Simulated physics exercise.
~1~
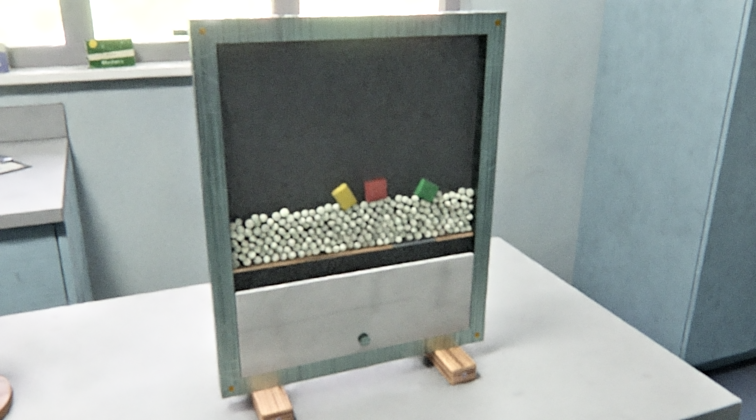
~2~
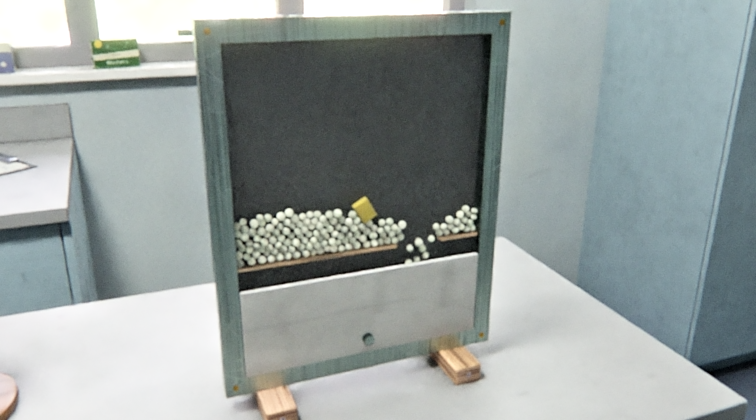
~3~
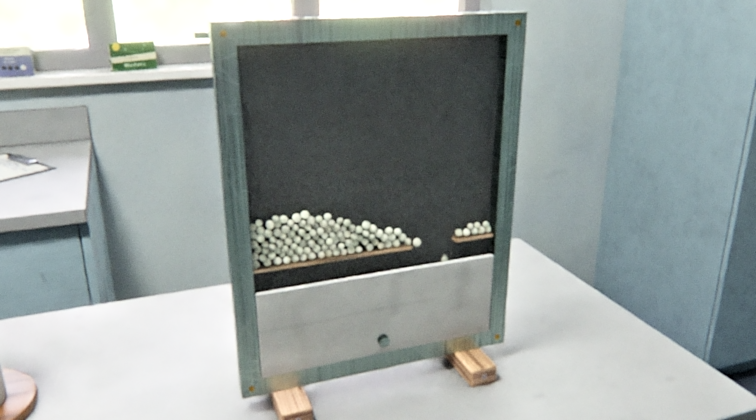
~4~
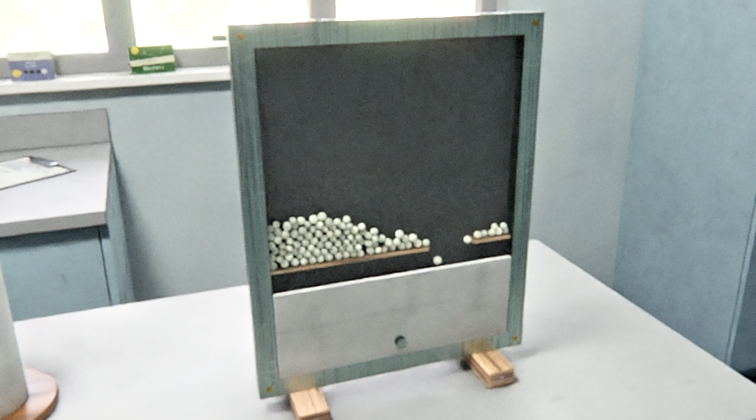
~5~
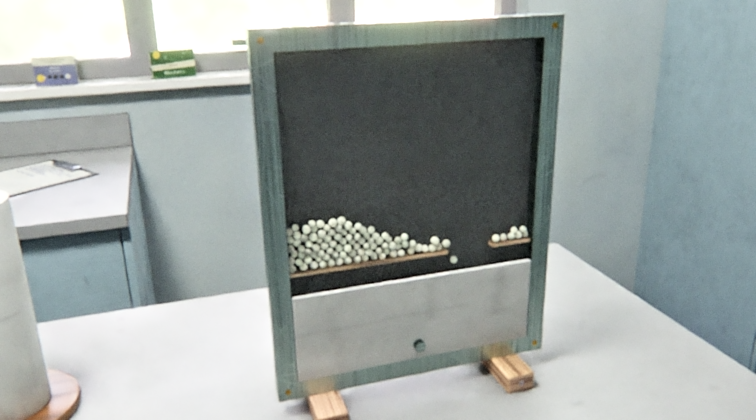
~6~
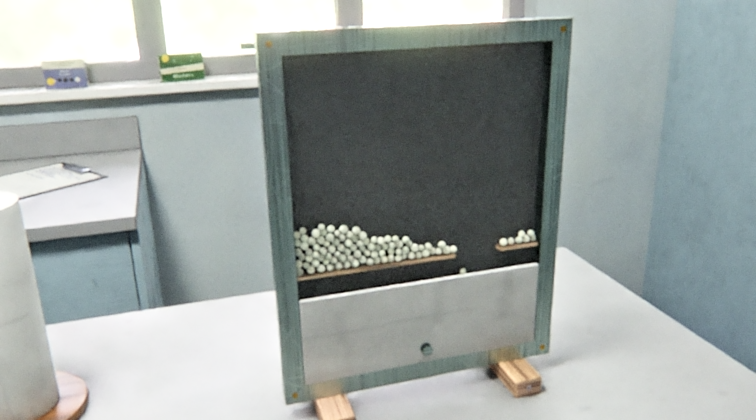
White balls draining through a gap in a framed case's floor, green, red and yellow blocks disappearing, sloped piles remaining either side.
